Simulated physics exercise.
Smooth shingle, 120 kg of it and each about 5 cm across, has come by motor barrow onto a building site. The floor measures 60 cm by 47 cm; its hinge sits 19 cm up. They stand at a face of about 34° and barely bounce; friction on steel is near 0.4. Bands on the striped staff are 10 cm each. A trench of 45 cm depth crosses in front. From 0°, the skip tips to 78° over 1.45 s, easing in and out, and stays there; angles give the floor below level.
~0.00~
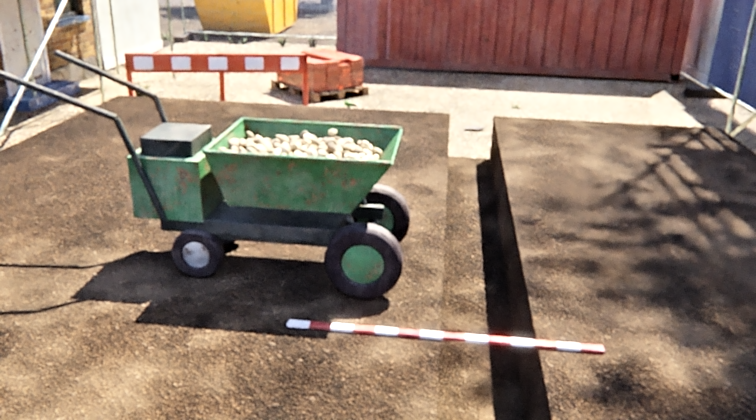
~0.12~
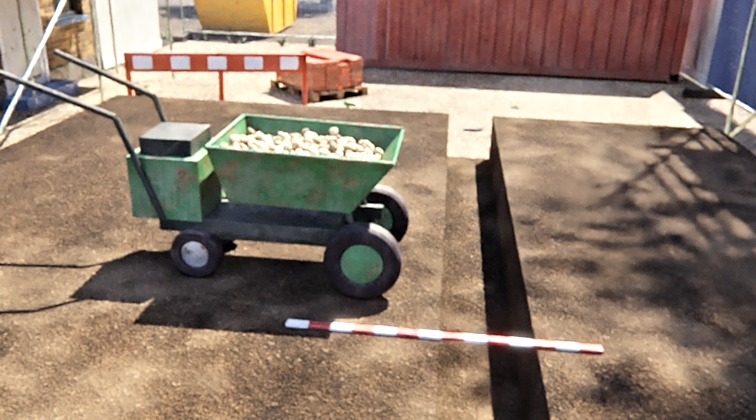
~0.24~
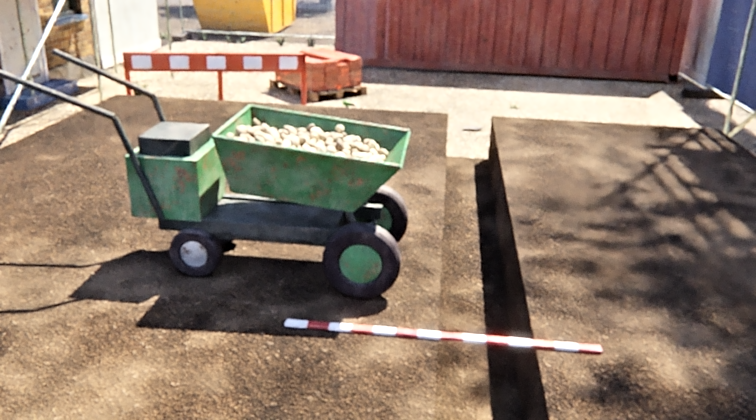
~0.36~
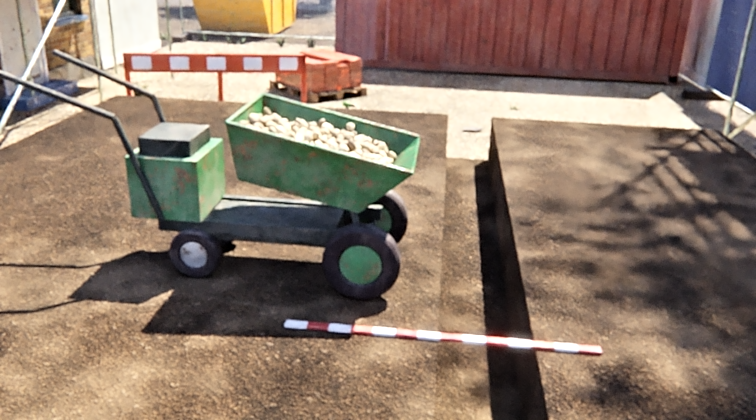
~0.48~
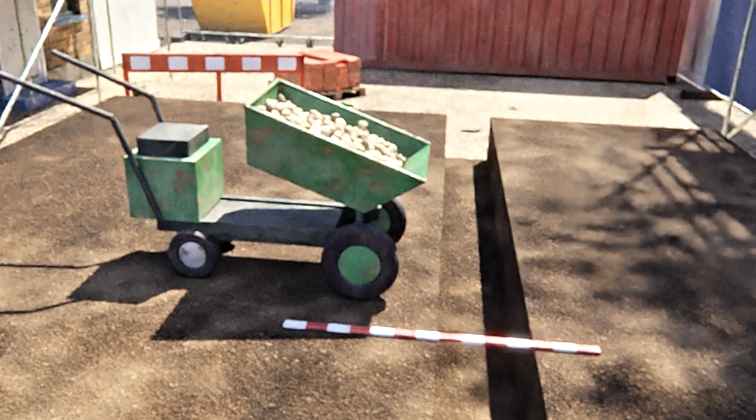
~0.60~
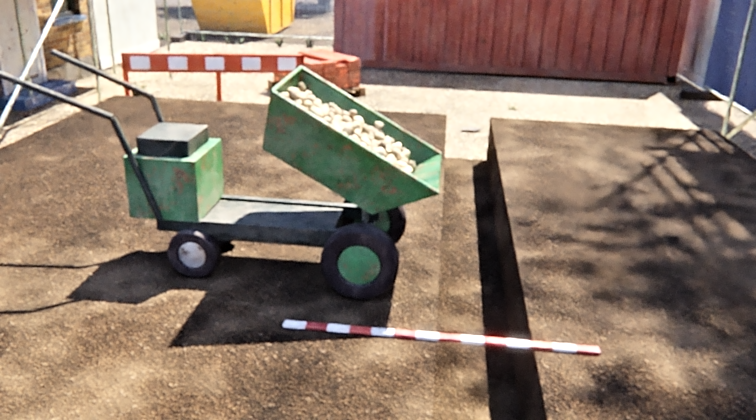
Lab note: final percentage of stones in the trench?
Approx. 75 %.
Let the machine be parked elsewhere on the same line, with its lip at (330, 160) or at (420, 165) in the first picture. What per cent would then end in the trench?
First place roughly 100%, second roughly 35%.
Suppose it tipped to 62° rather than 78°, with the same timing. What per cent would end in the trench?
In that case near 70 per cent.
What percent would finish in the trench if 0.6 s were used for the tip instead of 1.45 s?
Trench share: Approx. 50%.
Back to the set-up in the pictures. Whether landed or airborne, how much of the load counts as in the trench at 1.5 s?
Something like 50 in a hundred.
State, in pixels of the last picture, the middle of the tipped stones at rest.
I'd point somewhere around (495, 345).
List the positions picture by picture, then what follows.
The skip is at 0°, its lip at (392, 164); the top of the load is at (319, 141), in the first frame.
The skip is at 2°, its lip at (394, 164); the top of the load is at (301, 139); the stones move at 0.2 m/s on average, in the second frame.
Lip at (401, 167), floor tilted 6°, highest stones at (271, 133); the stones move at 0.4 m/s on average, in the third frame.
The skip is at 12°, its lip at (412, 173); the top of the load is at (271, 121); the stones move at 0.6 m/s on average, in the fourth frame.
Lip at (425, 182), floor tilted 20°, highest stones at (280, 107); the stones move at 0.7 m/s on average, in the fifth frame.
The skip is at 29°, its lip at (438, 193); the top of the load is at (298, 96); the stones move at 0.8 m/s on average, in the sixth frame.
After 1.1 s the floor is at 66°; 98 % in the skip, 2 % in the trench; the foremost stones are at (493, 244).
After 1.5 s the floor is at 78°; 26 % in the skip, 52 % in the trench, 22 % past the trench; the foremost stones are at (623, 286).
After 1.9 s the floor is at 78°; 5 % in the skip, 70 % in the trench, 25 % past the trench; the foremost stones are at (705, 294).
After 3.8 s the floor is at 78°; 0 % in the skip, 75 % in the trench, 25 % past the trench; the foremost stones are past the picture's edge.
